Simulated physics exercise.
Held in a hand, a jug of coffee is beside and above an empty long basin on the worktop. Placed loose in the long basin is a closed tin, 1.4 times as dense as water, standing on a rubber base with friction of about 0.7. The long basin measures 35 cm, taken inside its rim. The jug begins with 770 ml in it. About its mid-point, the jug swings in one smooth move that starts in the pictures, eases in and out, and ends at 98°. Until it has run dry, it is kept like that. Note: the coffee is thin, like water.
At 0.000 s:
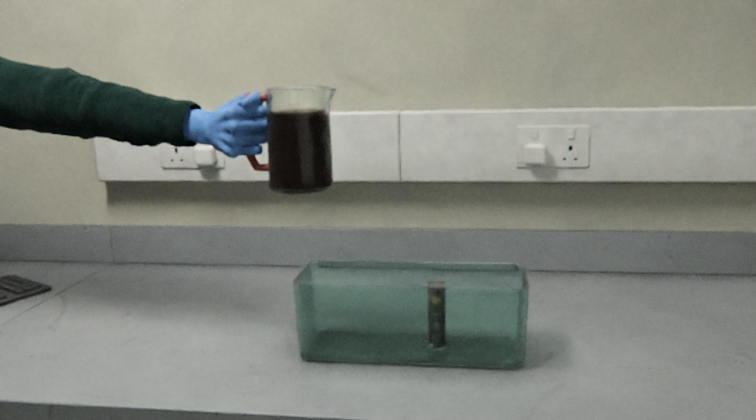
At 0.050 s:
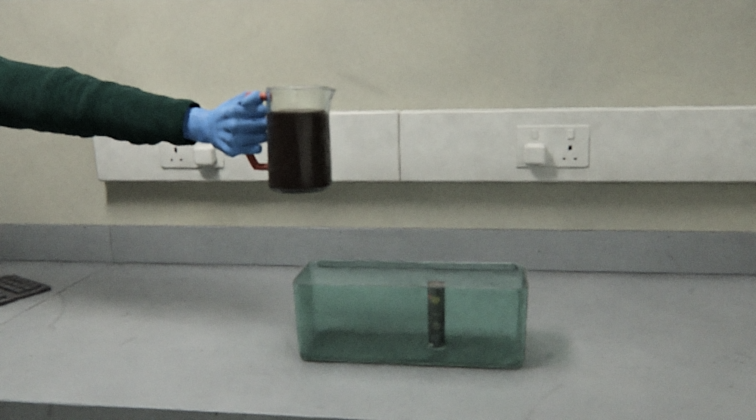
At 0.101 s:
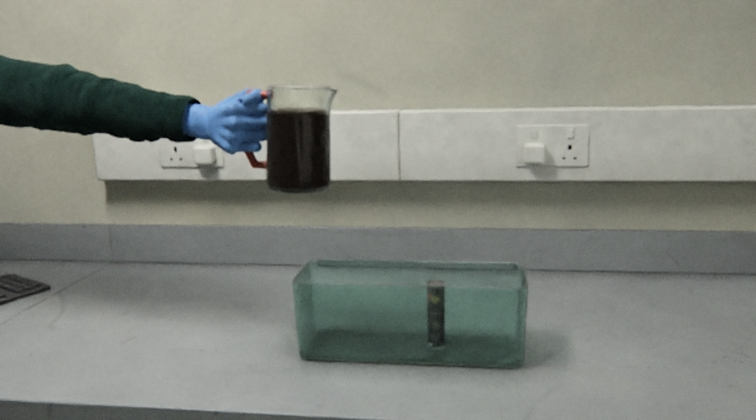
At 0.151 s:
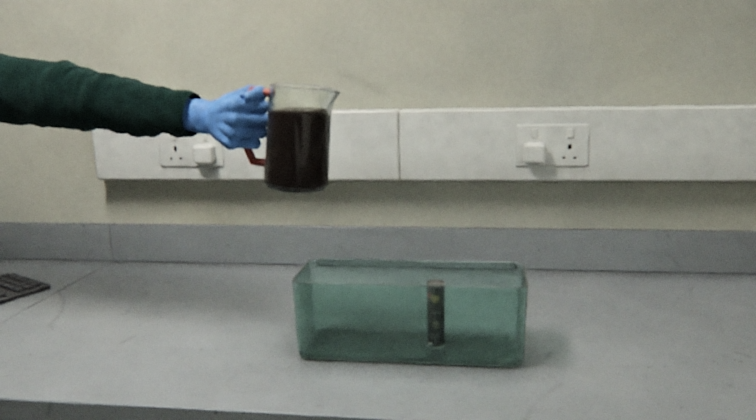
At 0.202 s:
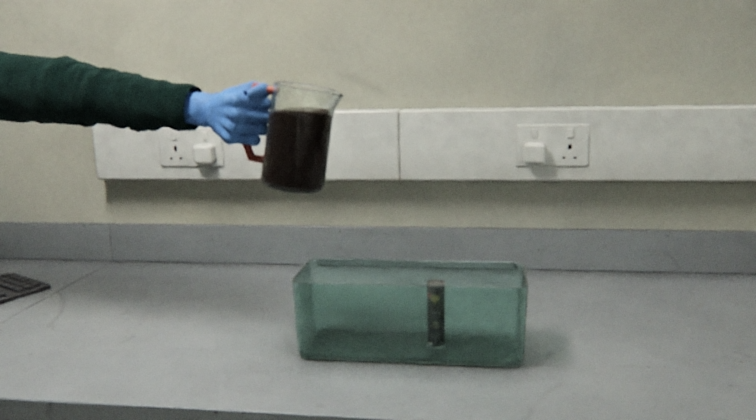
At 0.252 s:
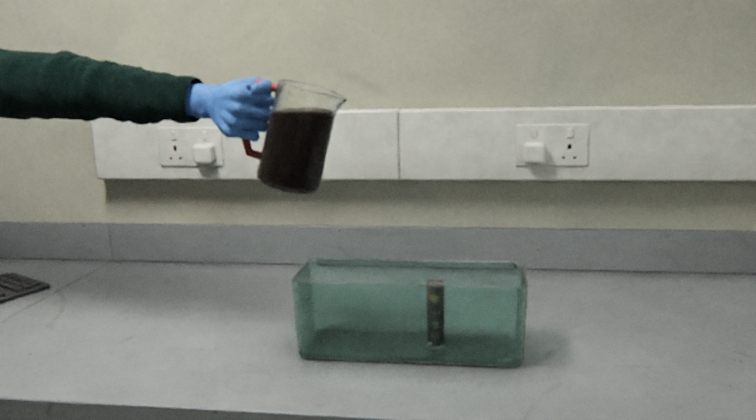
A blue-gloved hand held a jug of dark liquid above a long, greenish basin with a small tin standing inside, then slowly tilted the jug a little to the right.
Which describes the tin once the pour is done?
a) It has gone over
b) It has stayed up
a.
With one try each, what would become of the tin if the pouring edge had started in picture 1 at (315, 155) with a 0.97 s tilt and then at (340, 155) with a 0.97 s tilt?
First it keeps standing; then it stays up.
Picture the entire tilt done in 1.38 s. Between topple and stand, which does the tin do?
The tin tumbles.
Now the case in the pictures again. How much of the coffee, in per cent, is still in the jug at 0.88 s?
Some 56 per cent.
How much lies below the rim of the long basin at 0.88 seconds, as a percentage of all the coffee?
It works out near 18 per cent.
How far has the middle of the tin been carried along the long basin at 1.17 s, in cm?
4 cm, roughly.
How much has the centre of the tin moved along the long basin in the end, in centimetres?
It finishes around 8.0 cm from where it began.
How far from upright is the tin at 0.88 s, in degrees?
I'd say it's tipped close to 0 degrees.
Then, 0.62 s in, the tilt is 69° and 93 per cent is still to pour; the tin stands where it began.
Then, 0.88 s in, the tilt is 96° and 55 per cent is still to pour; the tin stands where it began.
Then, 1.17 s in, the tilt is 98° and 18 per cent is still to pour; the tin leans 18°.
Then, 1.47 s in, the tilt is 98° and 5 per cent is still to pour; the tin lies on its side.
Finally, the tin lies on its side.
